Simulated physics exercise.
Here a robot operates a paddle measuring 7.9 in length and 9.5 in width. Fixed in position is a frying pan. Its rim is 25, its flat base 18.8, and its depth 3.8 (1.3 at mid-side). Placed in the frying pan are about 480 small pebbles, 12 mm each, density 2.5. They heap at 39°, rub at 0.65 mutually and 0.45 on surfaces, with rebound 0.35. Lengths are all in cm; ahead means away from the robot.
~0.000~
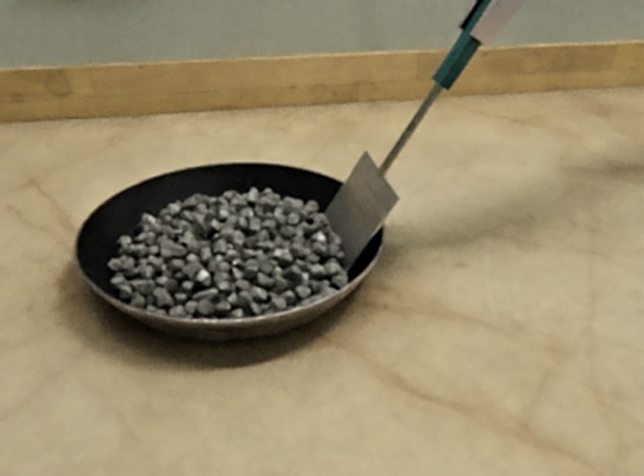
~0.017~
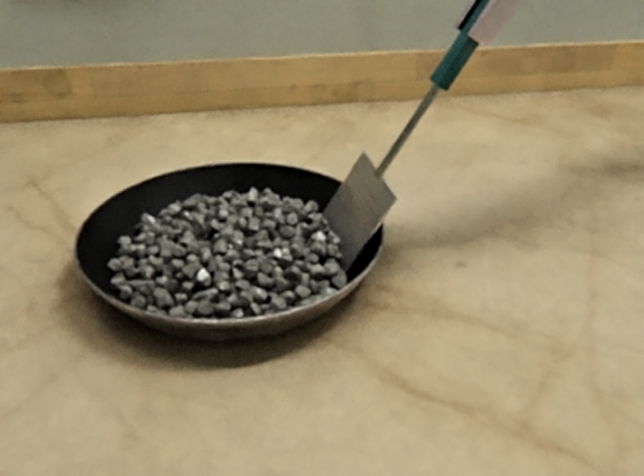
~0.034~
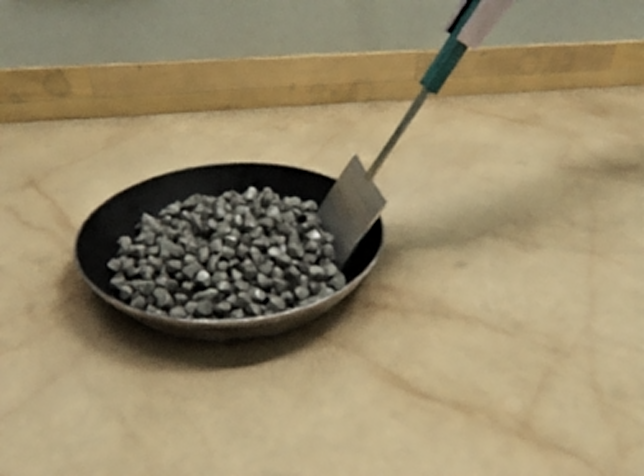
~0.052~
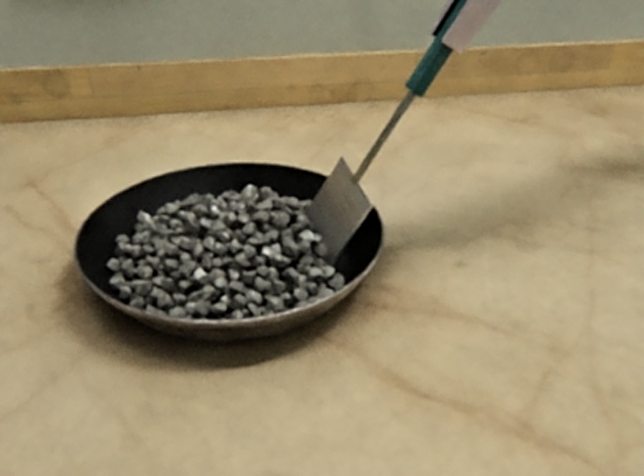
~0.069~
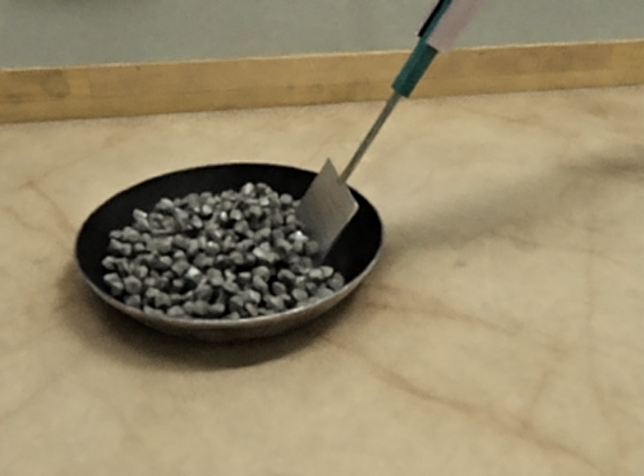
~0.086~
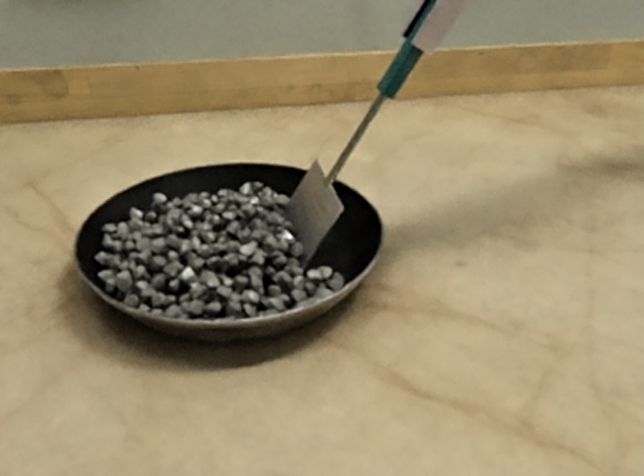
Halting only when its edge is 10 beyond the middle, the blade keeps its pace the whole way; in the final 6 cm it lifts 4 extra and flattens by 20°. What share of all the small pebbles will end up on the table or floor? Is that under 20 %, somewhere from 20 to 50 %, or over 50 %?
It is from 20 to 50 %.
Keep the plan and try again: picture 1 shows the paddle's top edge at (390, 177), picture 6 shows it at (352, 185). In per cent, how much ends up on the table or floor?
Some 40 percent ends up on the table or floor.
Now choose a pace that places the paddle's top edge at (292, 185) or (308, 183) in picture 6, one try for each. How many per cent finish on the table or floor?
Estimates: Near 45 %, near 45 %.
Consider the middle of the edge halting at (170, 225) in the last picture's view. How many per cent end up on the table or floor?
I'd estimate about 5 per cent.
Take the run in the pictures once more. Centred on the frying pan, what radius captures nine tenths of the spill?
That's near 35 cm.
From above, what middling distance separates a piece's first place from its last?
Somewhere around 7 centimetres, I'd say.
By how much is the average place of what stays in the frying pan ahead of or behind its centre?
Ahead of centre, near 3.5 centimetres.
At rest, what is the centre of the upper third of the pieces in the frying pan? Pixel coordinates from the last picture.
You'll find it at about (158, 256).
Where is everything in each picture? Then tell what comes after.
The first frame shows paddle top edge at (382, 172), sloping 59°; upper third of the load around (237, 239), from x 115 to 340, top at y 195; 481 in the frying pan.
The second frame shows paddle top edge at (380, 173), sloping 59°; upper third of the load around (237, 237), from x 115 to 340, top at y 195.
The third frame shows paddle top edge at (370, 176), sloping 59°; upper third of the load around (241, 236), from x 115 to 340, top at y 195.
The fourth frame shows paddle top edge at (356, 179), sloping 59°; upper third of the load around (233, 236), from x 115 to 340, top at y 190.
The fifth frame shows paddle top edge at (343, 180), sloping 59°; upper third of the load around (226, 236), from x 110 to 340, top at y 190.
The sixth frame shows paddle top edge at (329, 181), sloping 59°; upper third of the load around (217, 236), from x 105 to 340, top at y 190; 481 in the frying pan.
After 0.16 s, sloping 59°, highest piece 5 above the table; 481 in the frying pan.
After 0.23 s, sloping 52°, highest piece 8 above the table; 466 in the frying pan, 15 on the blade or in flight.
After 0.47 s, sloping 39°, highest piece 10 above the table; 285 in the frying pan, 134 on the table or floor, 62 on the blade or in flight.
After 1.52 s, sloping 39°, highest piece 4 above the table; 285 in the frying pan, 196 on the table or floor.
At rest, 285 in the frying pan, 196 on the table or floor. That is 41 % on the table or floor.
